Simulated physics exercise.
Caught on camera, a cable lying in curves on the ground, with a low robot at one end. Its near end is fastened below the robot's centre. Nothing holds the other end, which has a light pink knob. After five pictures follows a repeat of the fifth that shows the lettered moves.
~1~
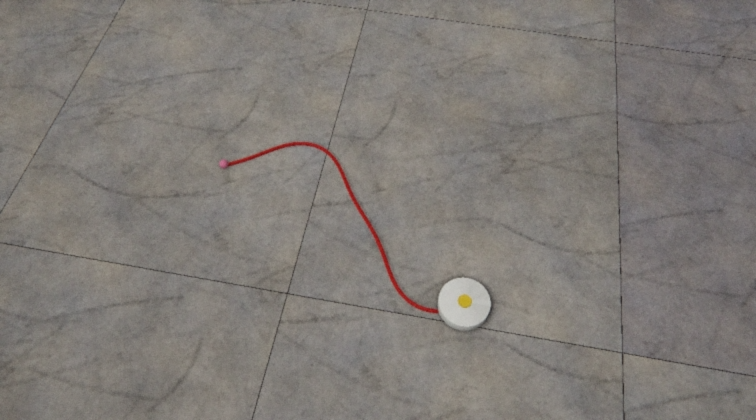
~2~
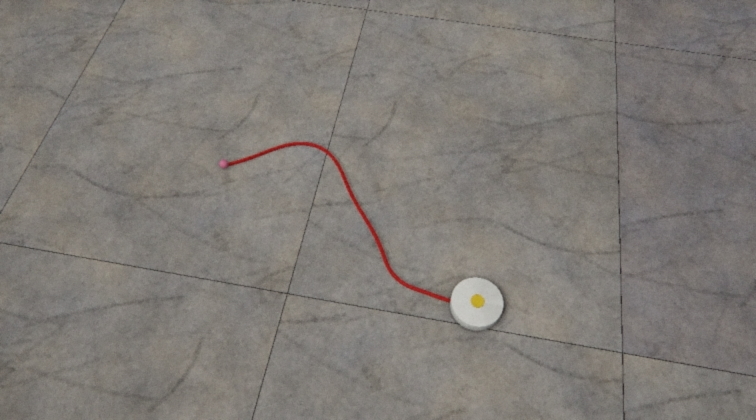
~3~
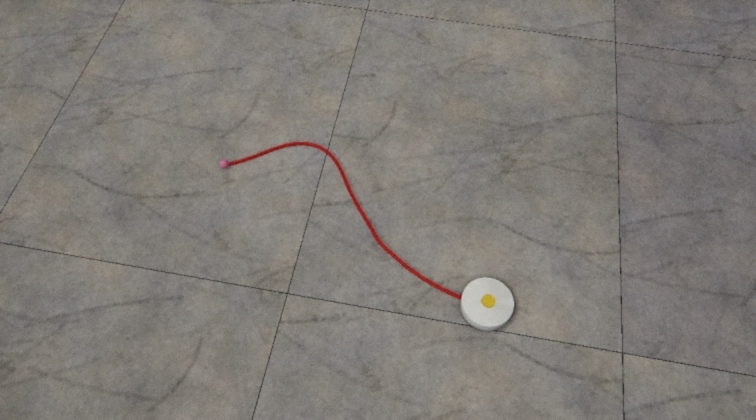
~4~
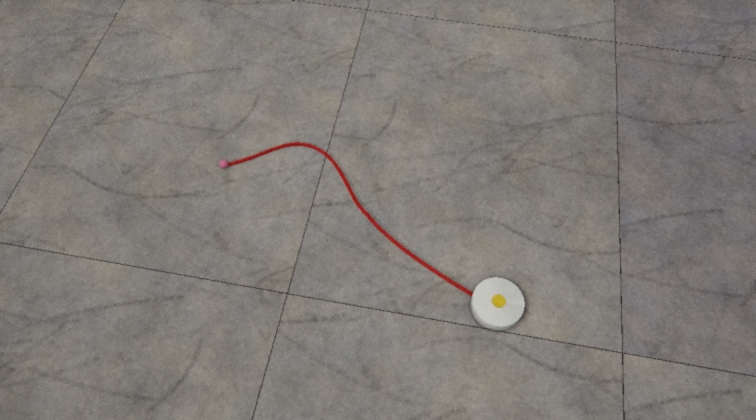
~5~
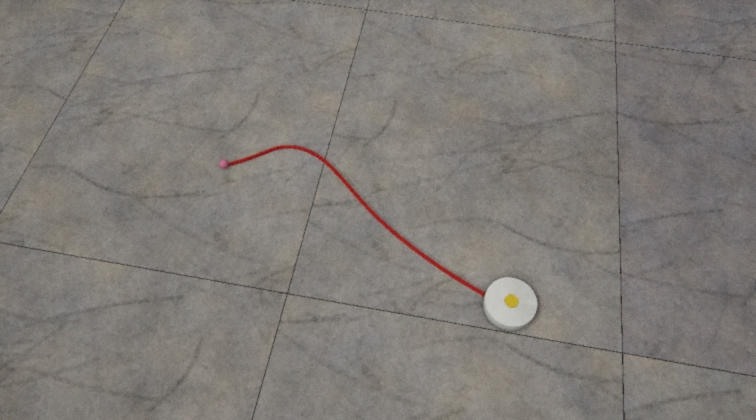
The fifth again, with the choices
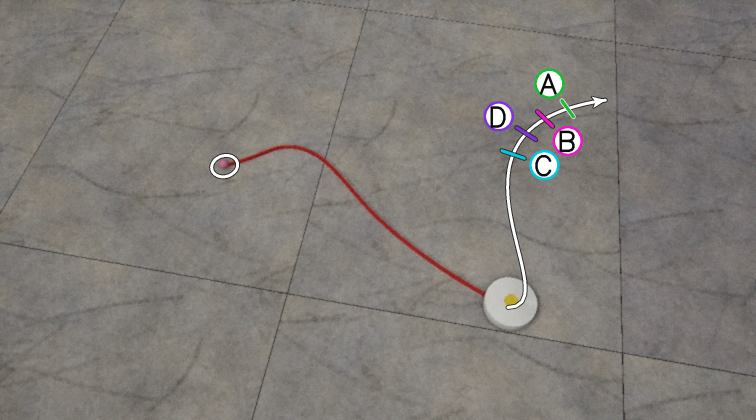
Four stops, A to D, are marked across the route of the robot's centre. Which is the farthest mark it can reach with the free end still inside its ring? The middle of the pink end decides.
B is the last safe stop.
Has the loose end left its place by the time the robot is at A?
Yes.
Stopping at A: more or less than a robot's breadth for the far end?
Less.
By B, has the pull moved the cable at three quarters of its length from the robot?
Yes.
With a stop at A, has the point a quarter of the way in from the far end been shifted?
Yes.
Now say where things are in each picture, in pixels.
In the first picture, robot (464, 304); free end (224, 164).
In the second picture, robot (476, 304); free end (224, 164).
In the third picture, robot (487, 304); free end (224, 164).
In the fourth picture, robot (497, 304); free end (224, 164).
In the fifth picture, robot (510, 304); free end (224, 164).
On the marked copy, A at (568, 109); B at (545, 119); C at (513, 154); D at (526, 134); the ring at (225, 166); the route from (508, 308) via (509, 170) to (605, 100).
With B. Early on, robot (516, 230), middle of the cable (366, 205), free end (225, 164).
Further on, robot (512, 157), middle of the cable (366, 205), free end (225, 164).
At the end, robot (547, 114), middle of the cable (393, 167), free end (229, 163); the free end is still in its ring.
As for the rest, A drags the free end to (251, 159); C is safe but short; D is safe but short.
